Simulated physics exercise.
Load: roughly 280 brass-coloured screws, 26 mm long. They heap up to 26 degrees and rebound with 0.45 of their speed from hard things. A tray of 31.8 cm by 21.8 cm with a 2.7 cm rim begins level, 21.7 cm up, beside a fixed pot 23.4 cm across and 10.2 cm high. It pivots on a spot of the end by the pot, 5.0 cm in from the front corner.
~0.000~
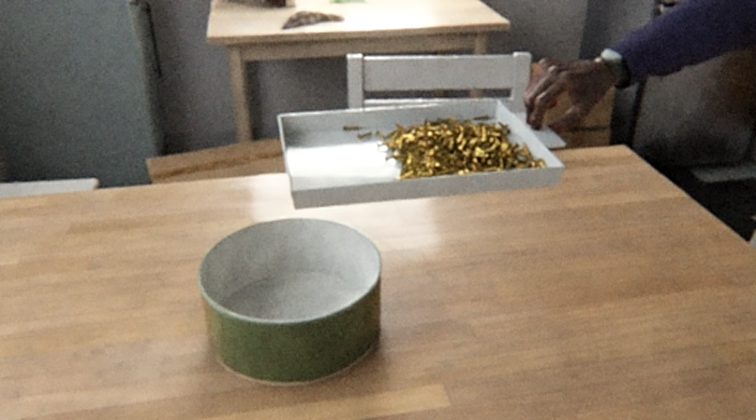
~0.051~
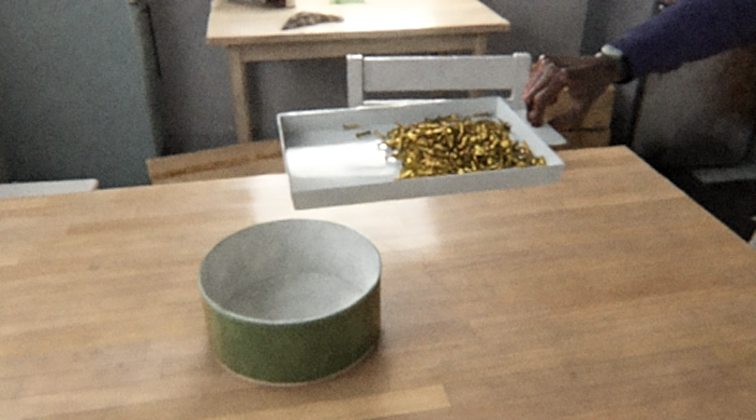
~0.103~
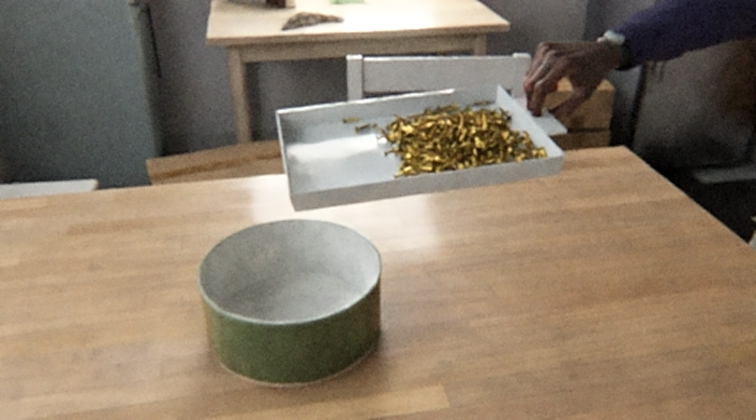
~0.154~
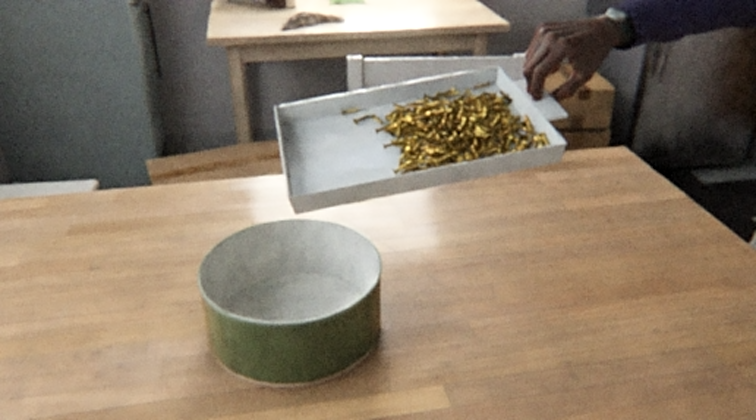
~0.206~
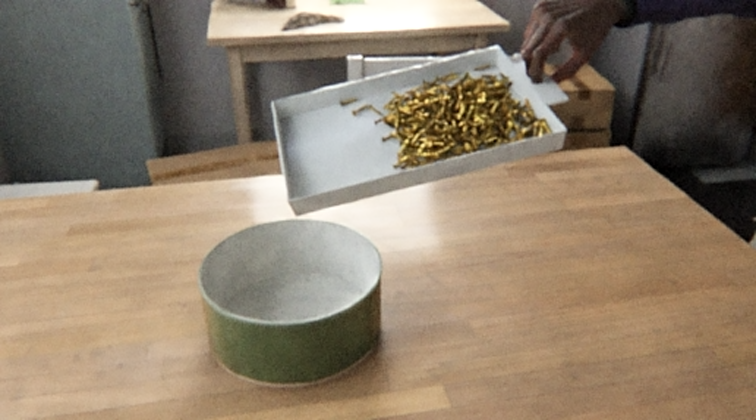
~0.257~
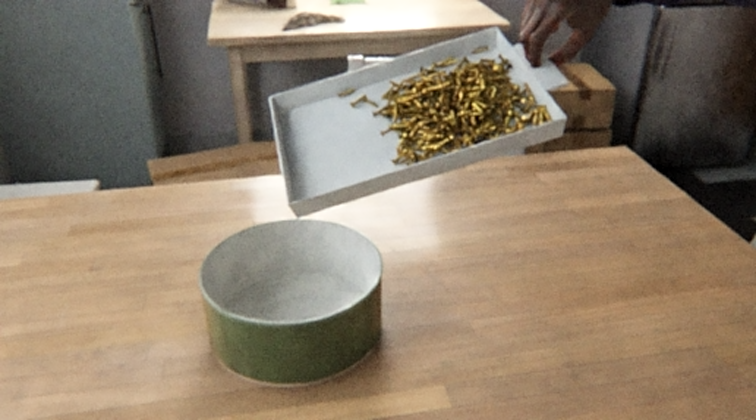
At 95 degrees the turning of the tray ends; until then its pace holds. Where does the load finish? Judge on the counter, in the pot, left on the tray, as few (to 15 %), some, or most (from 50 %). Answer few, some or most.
On the counter: Some; in the pot: Most; left on the tray: Few.
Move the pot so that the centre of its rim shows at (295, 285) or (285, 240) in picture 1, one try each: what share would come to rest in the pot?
Some 95 and 5 per cent.
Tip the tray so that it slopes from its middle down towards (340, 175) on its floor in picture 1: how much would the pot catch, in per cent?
Some 75 per cent.
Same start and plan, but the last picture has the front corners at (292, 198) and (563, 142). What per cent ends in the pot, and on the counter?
Pot 75, counter 20.
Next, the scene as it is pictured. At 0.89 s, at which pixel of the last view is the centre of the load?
Around (285, 223).
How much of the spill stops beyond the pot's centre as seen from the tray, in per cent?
Some 90 per cent.
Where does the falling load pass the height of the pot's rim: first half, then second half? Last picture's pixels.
First near (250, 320), later near (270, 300).
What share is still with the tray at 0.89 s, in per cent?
Roughly 60 per cent.
After 0.64 s, tilt 56 degrees; the tray holds 100 %, the pot 0 %.
After 0.89 s, tilt 80 degrees; the tray holds 60 %, the pot 5 %.
Then, at 1.26 s, tilt 95 degrees; the tray holds 0 %, the pot 60 %.
By 2.1 s all is still; counter 35 %, pot 65 %, tray 0 %.
